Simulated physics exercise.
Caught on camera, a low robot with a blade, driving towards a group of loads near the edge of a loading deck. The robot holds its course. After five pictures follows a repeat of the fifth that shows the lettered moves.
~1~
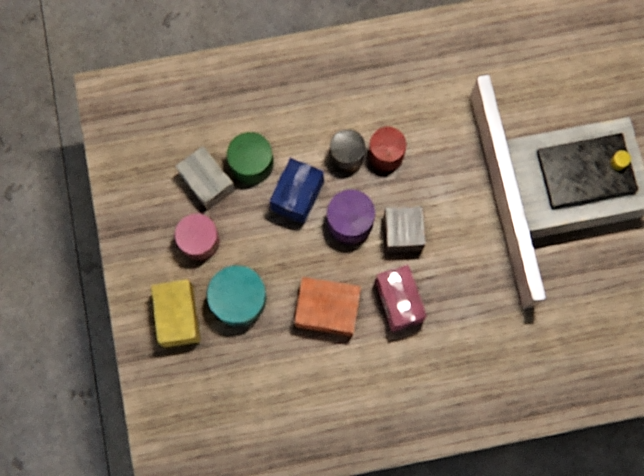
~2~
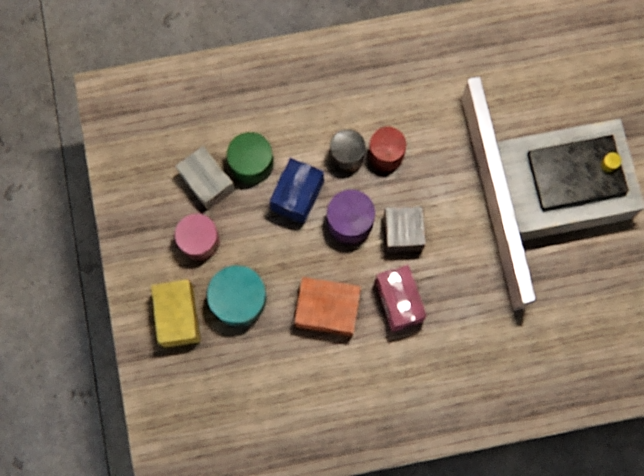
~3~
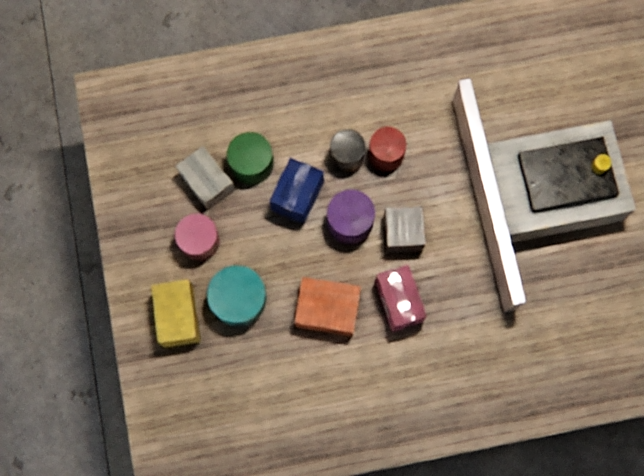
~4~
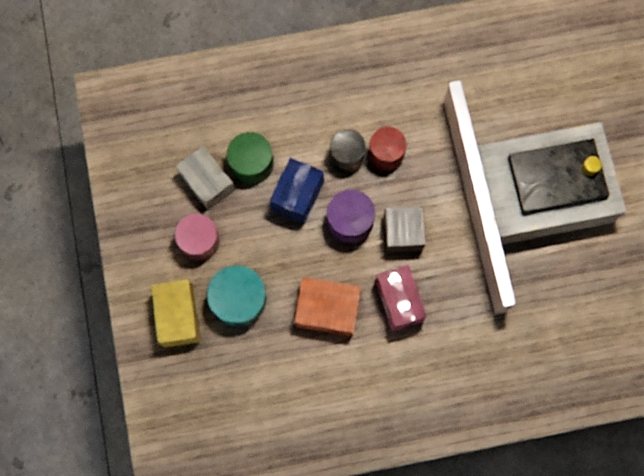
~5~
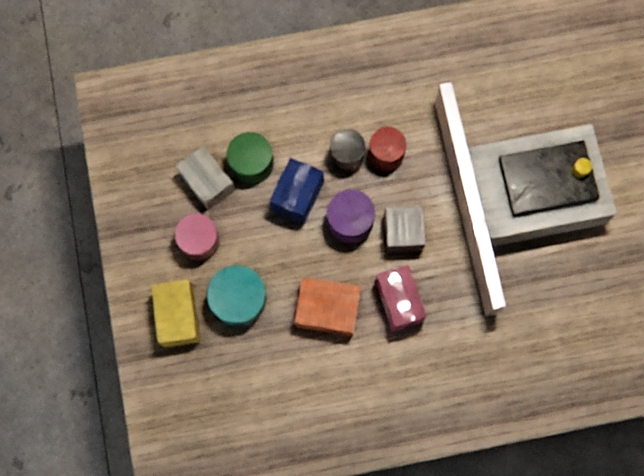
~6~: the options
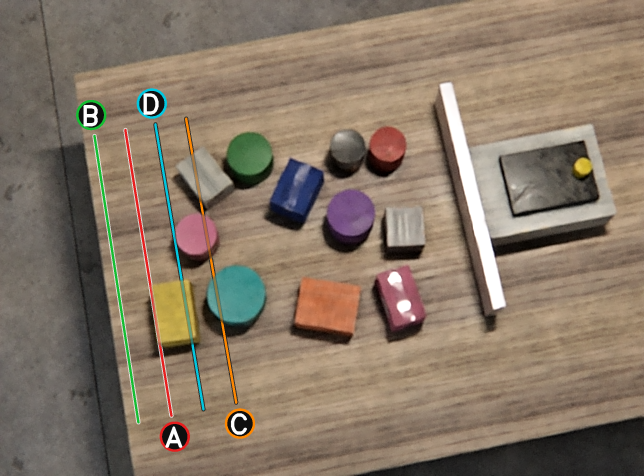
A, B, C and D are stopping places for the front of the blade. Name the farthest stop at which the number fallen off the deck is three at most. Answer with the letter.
Line D.
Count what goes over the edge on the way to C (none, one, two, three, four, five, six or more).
One.
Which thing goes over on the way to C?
The yellow crate goes over.
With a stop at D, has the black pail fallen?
By then, no.
On the marked copy, A at (148, 268); B at (116, 274); C at (210, 256); D at (179, 262).
Following D. Soon after the start, robot (437, 199); black pail (293, 149); red canister (327, 159).
Later, robot (331, 220); yellow crate (154, 316); white parcel (159, 194).
In the end, robot (249, 236); yellow crate over the edge; pink pail (107, 262); one fallen.
As for the rest, A drops five; B drops ten; C is within the limit but short.
